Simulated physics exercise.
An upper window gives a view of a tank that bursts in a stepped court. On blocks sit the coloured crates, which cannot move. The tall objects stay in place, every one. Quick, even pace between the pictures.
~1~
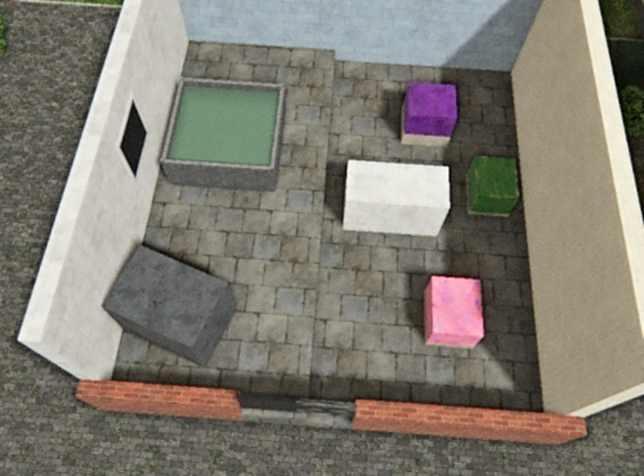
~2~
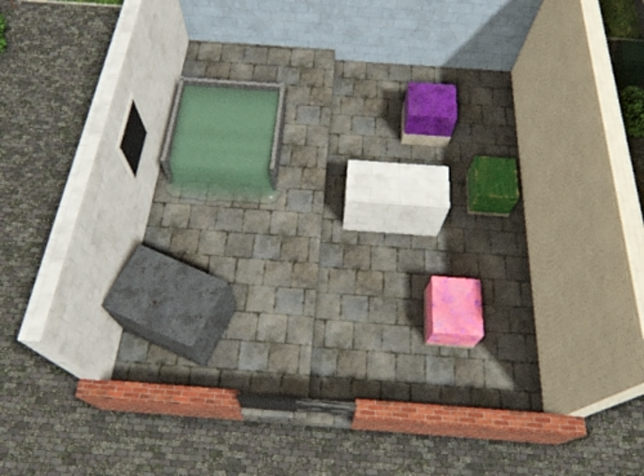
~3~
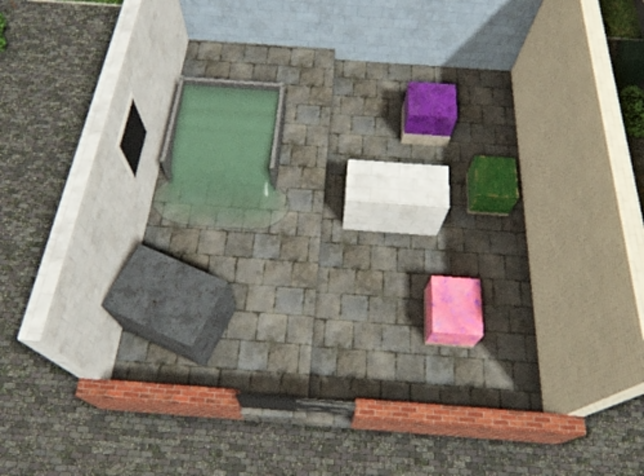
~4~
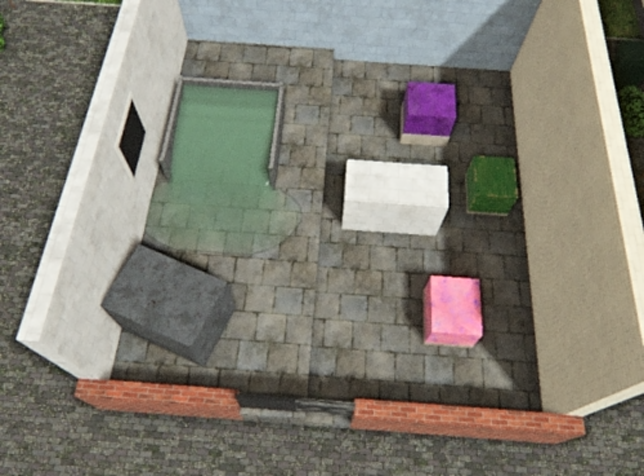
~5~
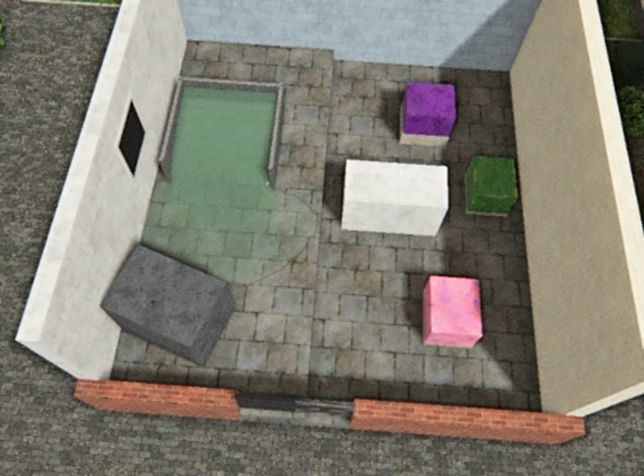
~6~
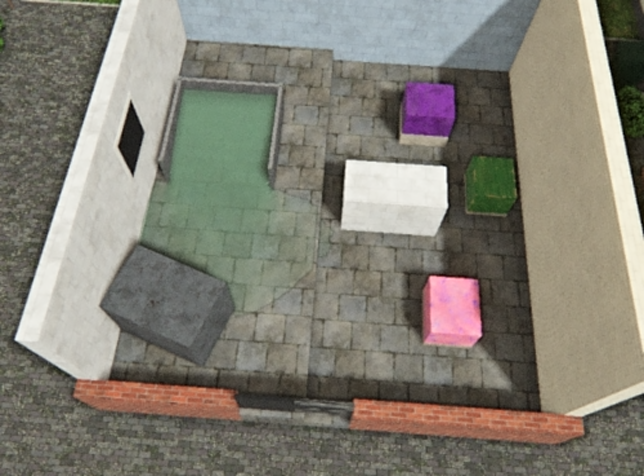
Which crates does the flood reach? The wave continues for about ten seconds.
The pink crate is reached; the purple crate is not reached; the green crate is reached.
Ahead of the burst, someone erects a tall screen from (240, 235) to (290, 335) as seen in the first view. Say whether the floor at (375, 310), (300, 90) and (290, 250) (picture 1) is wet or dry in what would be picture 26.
First inundated, then unwetted, then inundated.
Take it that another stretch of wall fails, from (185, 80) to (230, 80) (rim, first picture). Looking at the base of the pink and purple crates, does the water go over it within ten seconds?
The pink crate is untouched; the purple crate is untouched.
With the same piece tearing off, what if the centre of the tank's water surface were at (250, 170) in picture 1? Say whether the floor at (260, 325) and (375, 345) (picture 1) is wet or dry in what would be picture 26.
The first spot is wetted, while the second is wetted.
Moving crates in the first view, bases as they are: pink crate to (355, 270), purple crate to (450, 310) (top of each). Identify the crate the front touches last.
Going by the pictures, it's the green crate.
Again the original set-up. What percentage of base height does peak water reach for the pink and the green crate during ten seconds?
140 and 290 %, roughly.
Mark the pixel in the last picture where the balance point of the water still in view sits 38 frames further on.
I'd put it at around (350, 271).
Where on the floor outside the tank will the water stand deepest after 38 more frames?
My estimate is about (520, 237).
A moment on, water covers 25 % of the floor; the pink crate not reached, the purple crate not reached, the green crate not reached.
Next, water covers 30 % of the floor; the pink crate not reached, the purple crate not reached, the green crate not reached.
Then, water covers 45 % of the floor; the pink crate water round its plinth, the purple crate not reached, the green crate not reached.
Later, water covers 65 % of the floor; the pink crate water round its plinth, the purple crate not reached, the green crate water round its plinth.
In the end, water covers 80 % of the floor; the pink crate was topped, the purple crate stayed above the water, the green crate was topped.
